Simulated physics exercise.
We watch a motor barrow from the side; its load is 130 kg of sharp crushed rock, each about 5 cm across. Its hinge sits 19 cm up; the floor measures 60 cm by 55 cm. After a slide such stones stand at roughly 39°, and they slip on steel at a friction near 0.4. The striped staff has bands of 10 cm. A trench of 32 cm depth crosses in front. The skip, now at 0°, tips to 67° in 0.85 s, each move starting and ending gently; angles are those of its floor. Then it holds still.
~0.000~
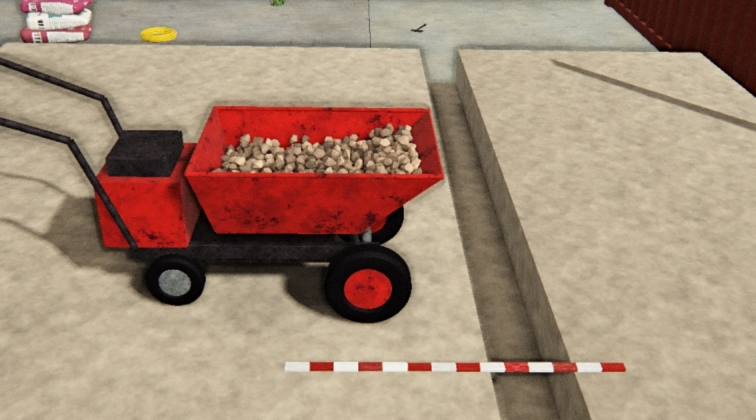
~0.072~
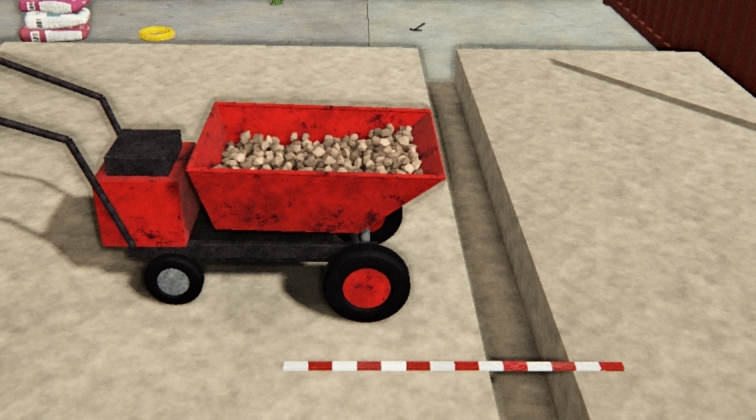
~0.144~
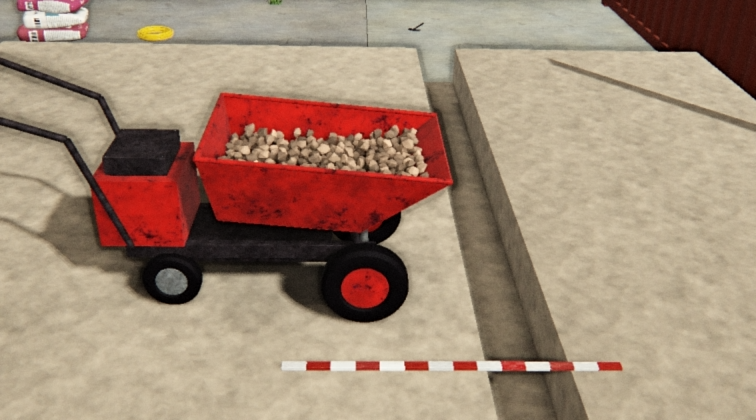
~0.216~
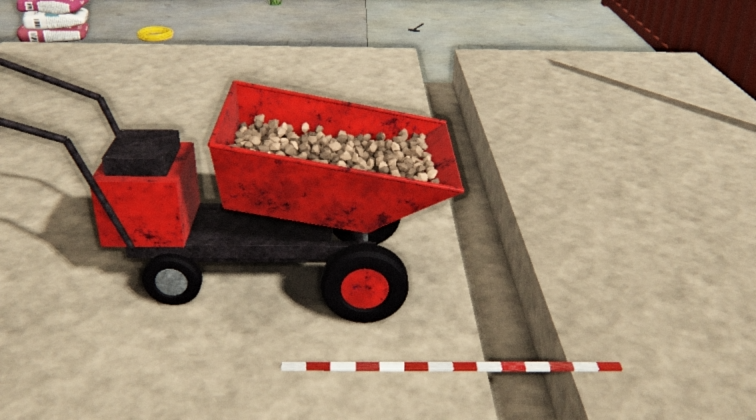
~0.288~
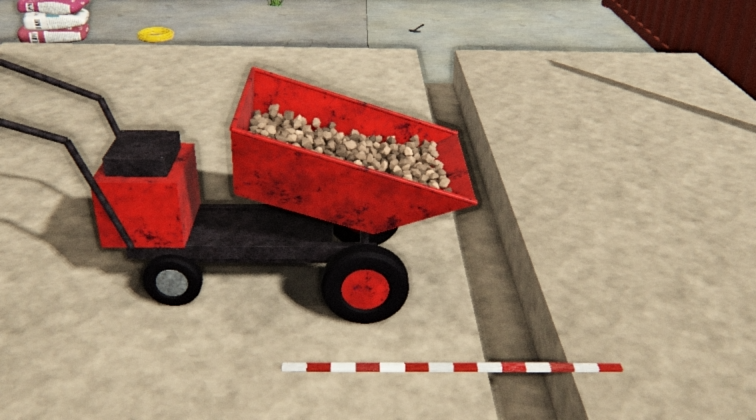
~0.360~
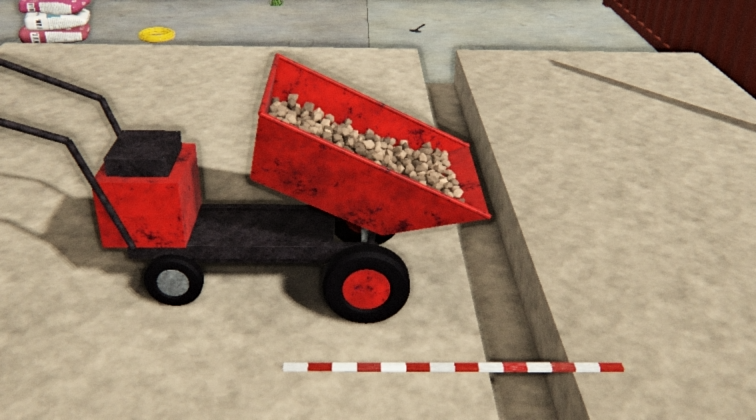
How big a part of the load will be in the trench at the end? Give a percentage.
Close to 78 in a hundred.
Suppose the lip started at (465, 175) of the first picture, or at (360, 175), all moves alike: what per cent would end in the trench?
About 60 and 60 per cent.
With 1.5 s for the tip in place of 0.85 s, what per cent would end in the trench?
Then about 85 per cent.
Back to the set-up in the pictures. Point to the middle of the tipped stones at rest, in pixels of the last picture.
Their middle is at about (517, 313).
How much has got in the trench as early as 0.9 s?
About 20 per cent by then.
After 0.6 s the floor is at 57°; 100 % in the skip; the foremost stones are at (492, 245).
After 0.9 s the floor is at 67°; 82 % in the skip, 18 % in the trench; the foremost stones are at (550, 294).
After 1.3 s the floor is at 67°; 27 % in the skip, 51 % in the trench, 22 % past the trench; the foremost stones are at (647, 288).
After 3.2 s the floor is at 67°; 0 % in the skip, 78 % in the trench, 22 % past the trench; the foremost stones are at (699, 290).
